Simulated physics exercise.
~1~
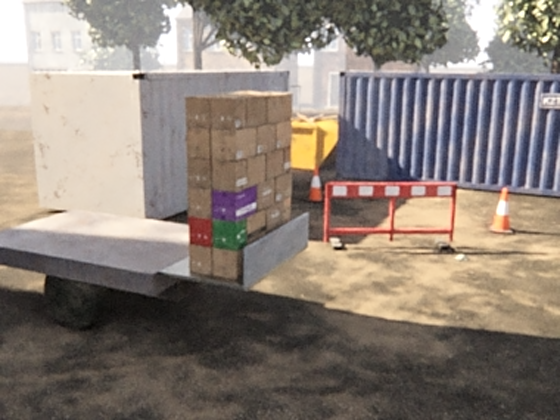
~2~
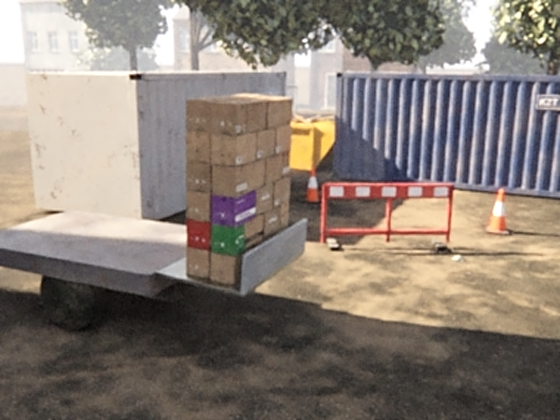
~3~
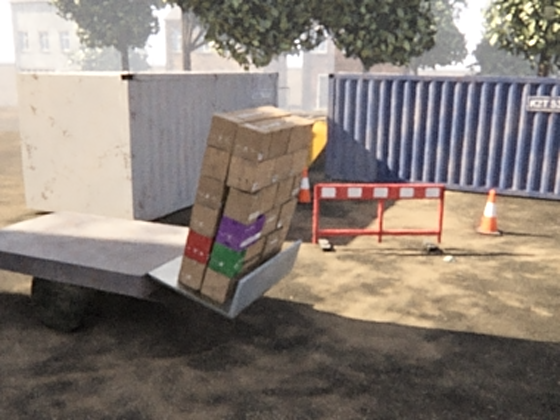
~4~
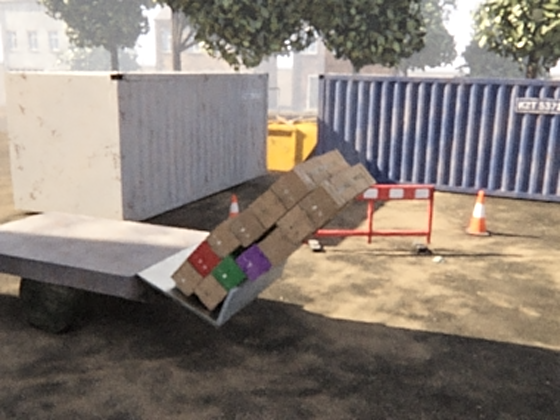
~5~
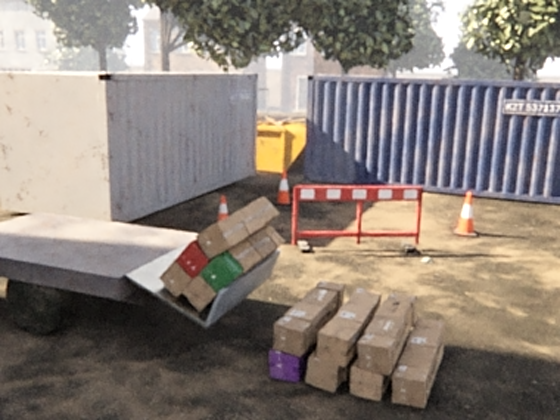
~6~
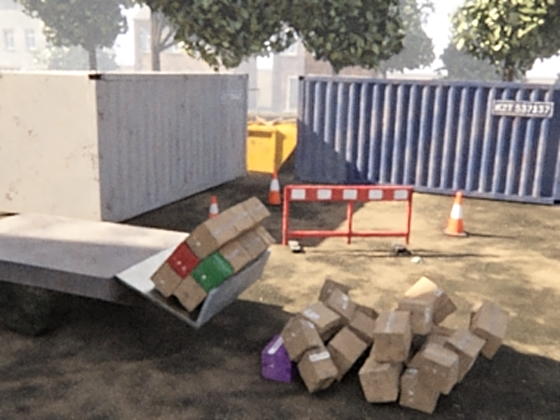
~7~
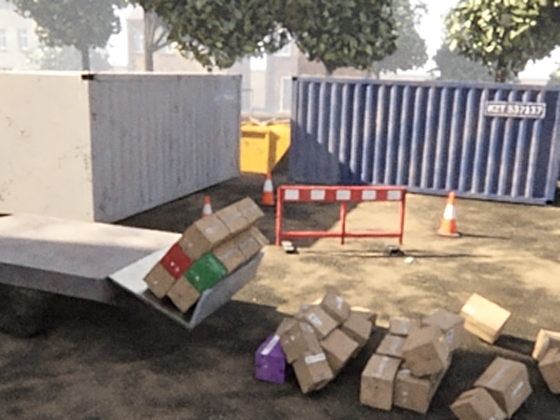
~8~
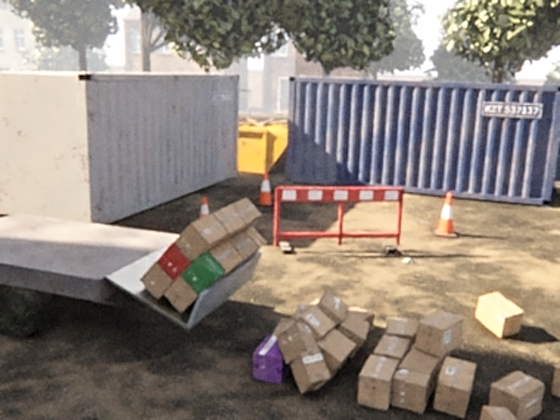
A flatbed's rear flap tilts down, spilling many cartons while red and green ones stay aboard.
